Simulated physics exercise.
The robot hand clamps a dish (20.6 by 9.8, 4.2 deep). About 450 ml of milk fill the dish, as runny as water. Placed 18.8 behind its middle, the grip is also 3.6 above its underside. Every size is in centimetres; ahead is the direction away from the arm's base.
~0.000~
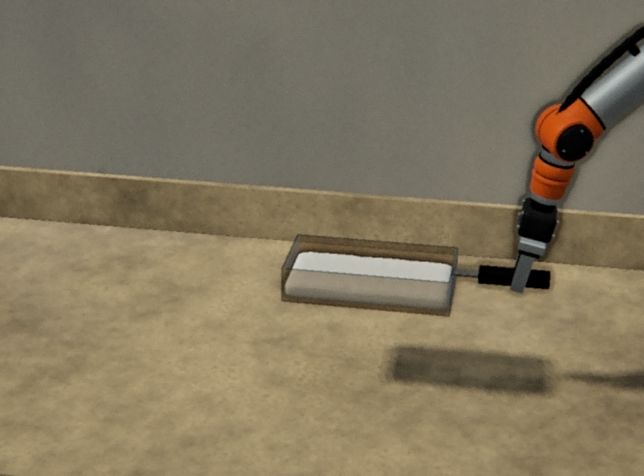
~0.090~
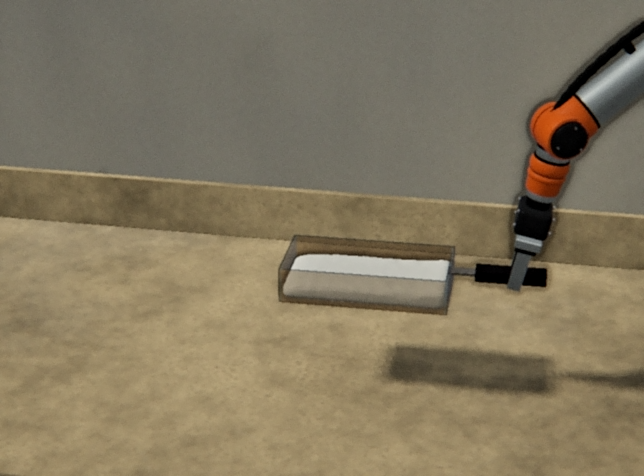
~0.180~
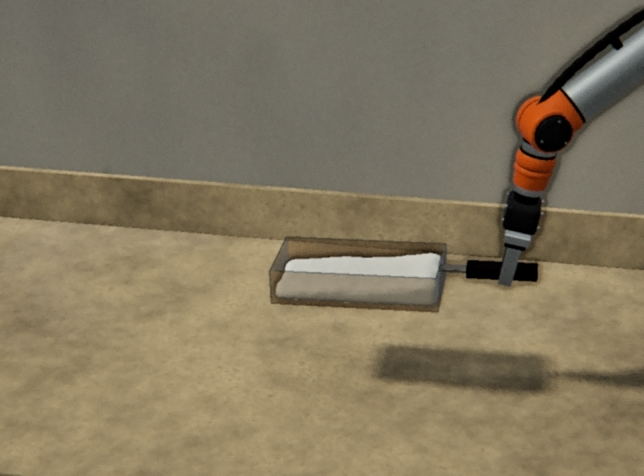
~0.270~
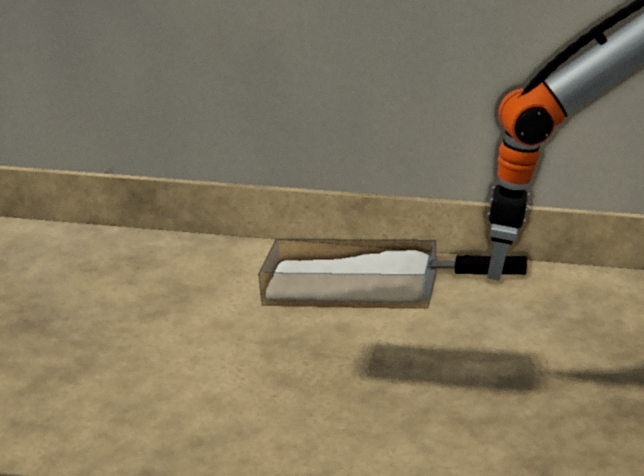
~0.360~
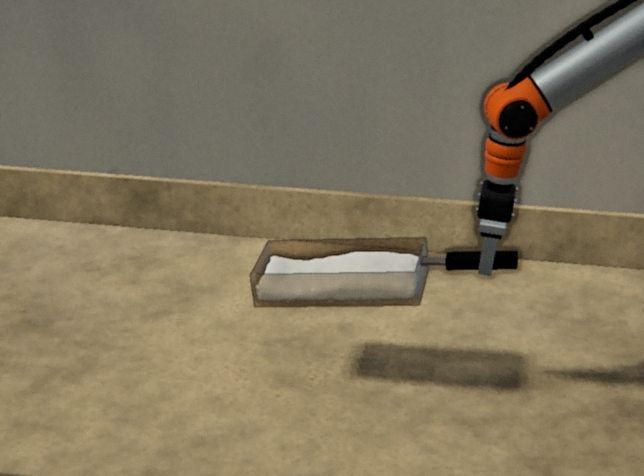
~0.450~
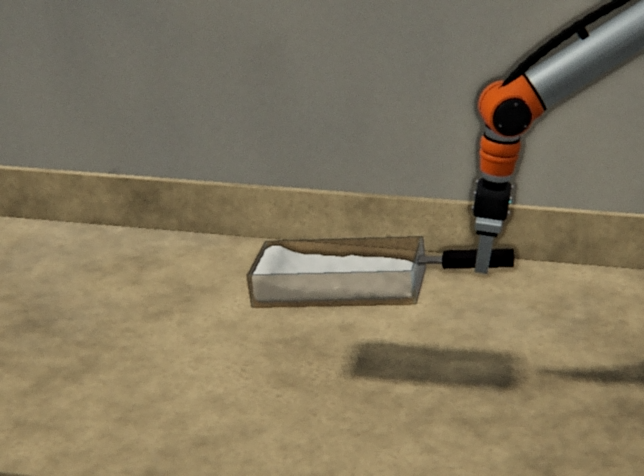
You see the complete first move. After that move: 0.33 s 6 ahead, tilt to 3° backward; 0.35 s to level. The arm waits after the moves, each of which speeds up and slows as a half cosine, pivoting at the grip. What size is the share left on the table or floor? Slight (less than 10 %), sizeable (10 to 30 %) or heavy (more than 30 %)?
Slight.
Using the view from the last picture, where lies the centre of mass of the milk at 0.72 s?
Estimated centre sits near (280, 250).
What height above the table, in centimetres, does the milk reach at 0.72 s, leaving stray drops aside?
Up to 19 cm.
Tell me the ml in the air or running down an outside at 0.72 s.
I'd say around 5 ml.
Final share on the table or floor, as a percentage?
Share at the end: Approx. 1 %.
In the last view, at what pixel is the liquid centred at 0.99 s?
In the last picture, close to (292, 255).
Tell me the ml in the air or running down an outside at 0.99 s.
0 ml.
After 0.72 s, tilted 2° backward, liquid up to 20 above the table; 445 ml in the dish, 5 ml in the air or running down outside.
After 0.99 s, level, liquid up to 19 above the table; 445 ml in the dish, 5 ml on the table or floor.
After 1.33 s, level, liquid up to 18 above the table; 445 ml in the dish, 5 ml on the table or floor.
After 2.13 s, level, liquid up to 18 above the table; 445 ml in the dish, 5 ml on the table or floor.
At rest, 445 ml in the dish, 5 ml on the table or floor. That is 1 % on the table or floor.
